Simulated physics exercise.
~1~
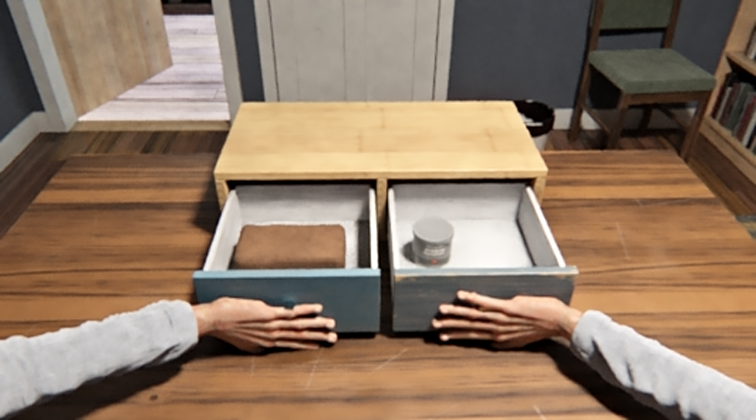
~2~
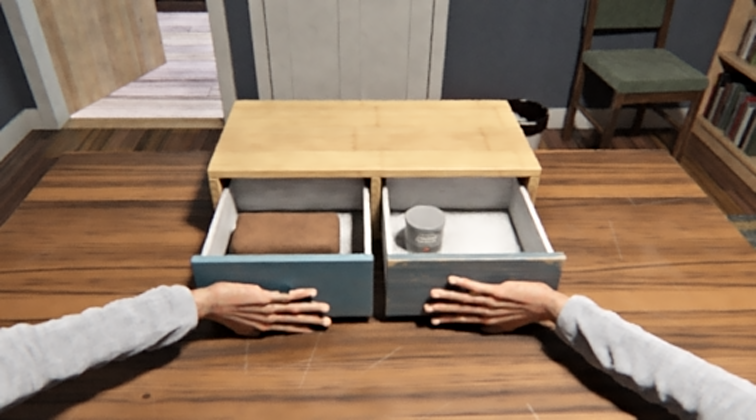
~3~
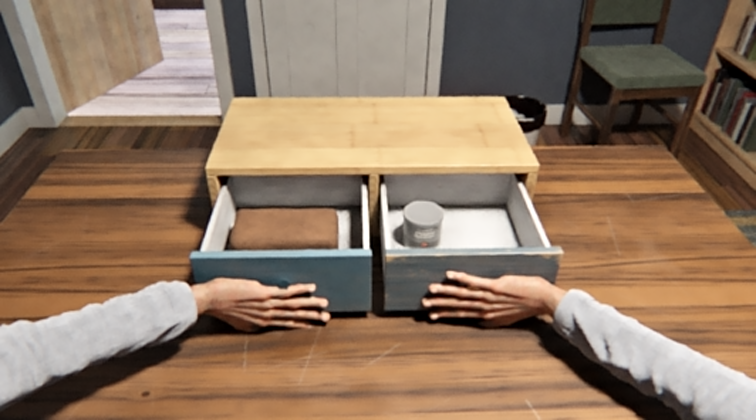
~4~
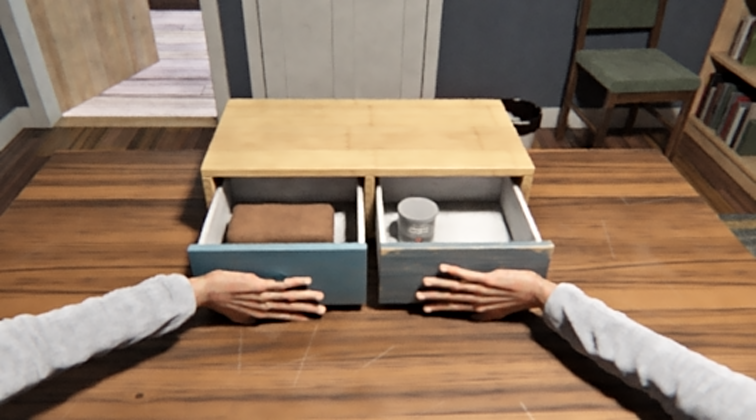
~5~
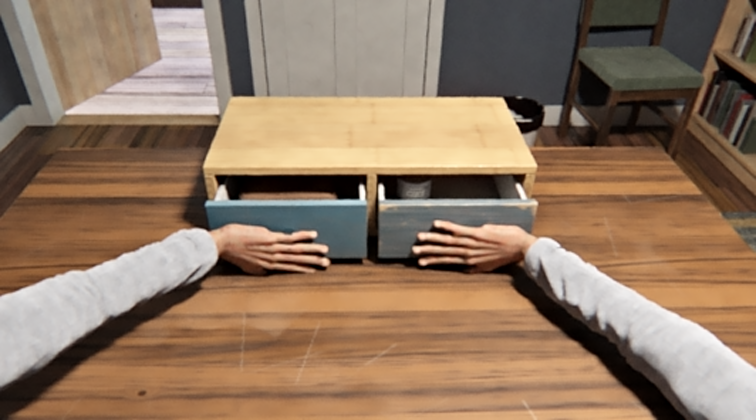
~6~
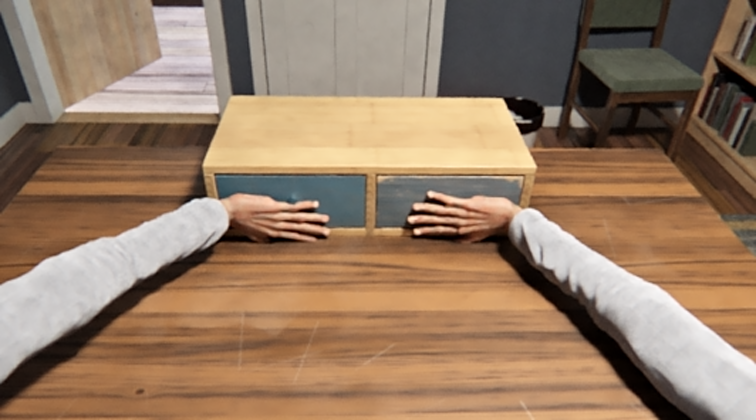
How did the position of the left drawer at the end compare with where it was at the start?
At the start the left drawer was pulled well out toward the viewer, and by the end it had been pushed all the way back into the chest, with its blue front flush.
